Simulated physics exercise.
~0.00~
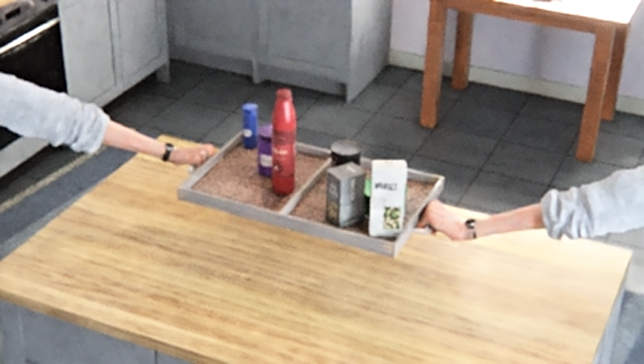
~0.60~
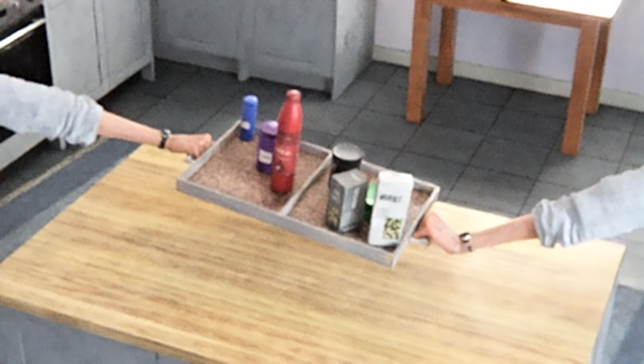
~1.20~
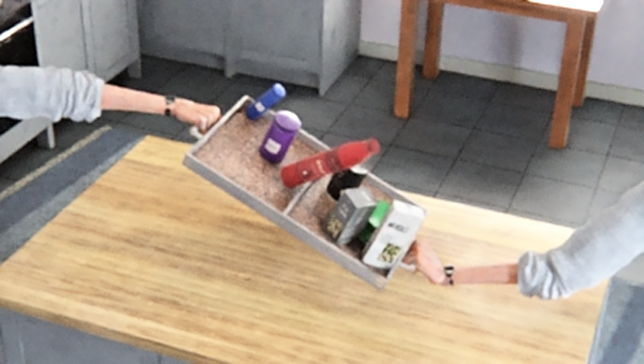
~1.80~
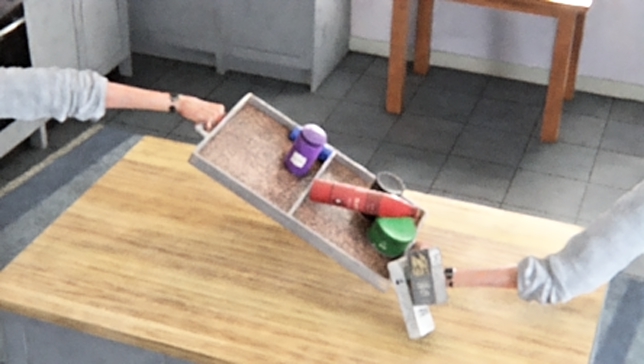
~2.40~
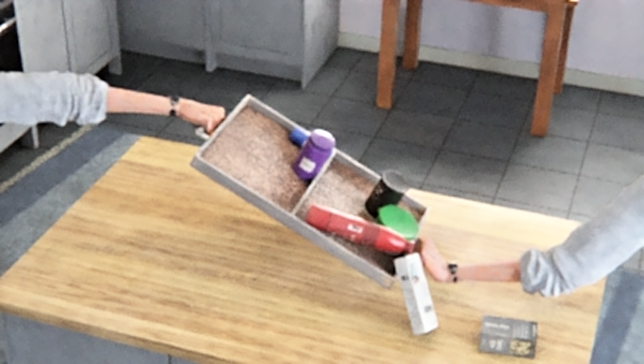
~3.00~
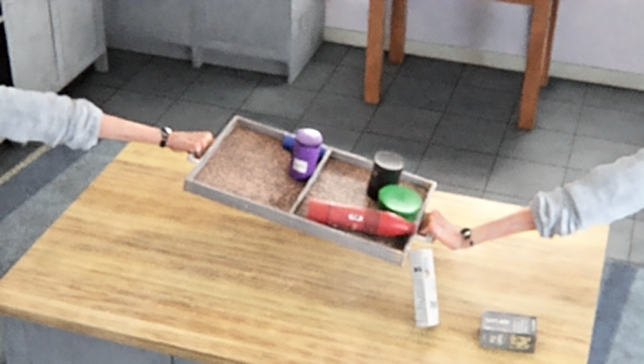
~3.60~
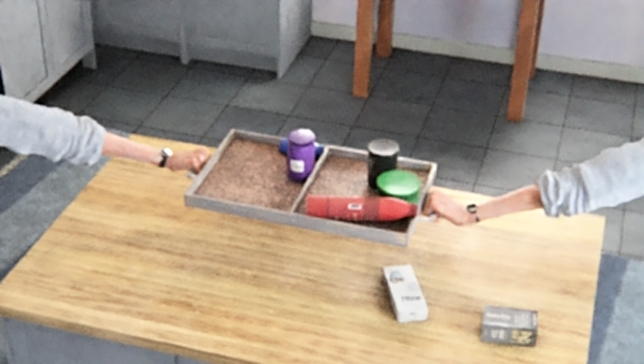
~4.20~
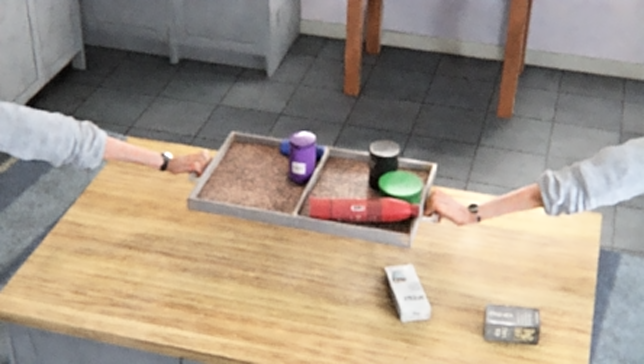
A shallow grey tray with a cross bar is held by two hands above a wooden table in a kitchen, seen from slightly above. A blue shaker, purple jar and red bottle stand in its left half, with a black tin, grey carton, white packet and partly hidden green tub on the right. The hands tip the right edge down, and the items slide and topple rightward. The grey carton and white packet tumble onto the table. The hands level the tray, leaving the red bottle and blue shaker lying in it beside the upright jar, tin and tub.
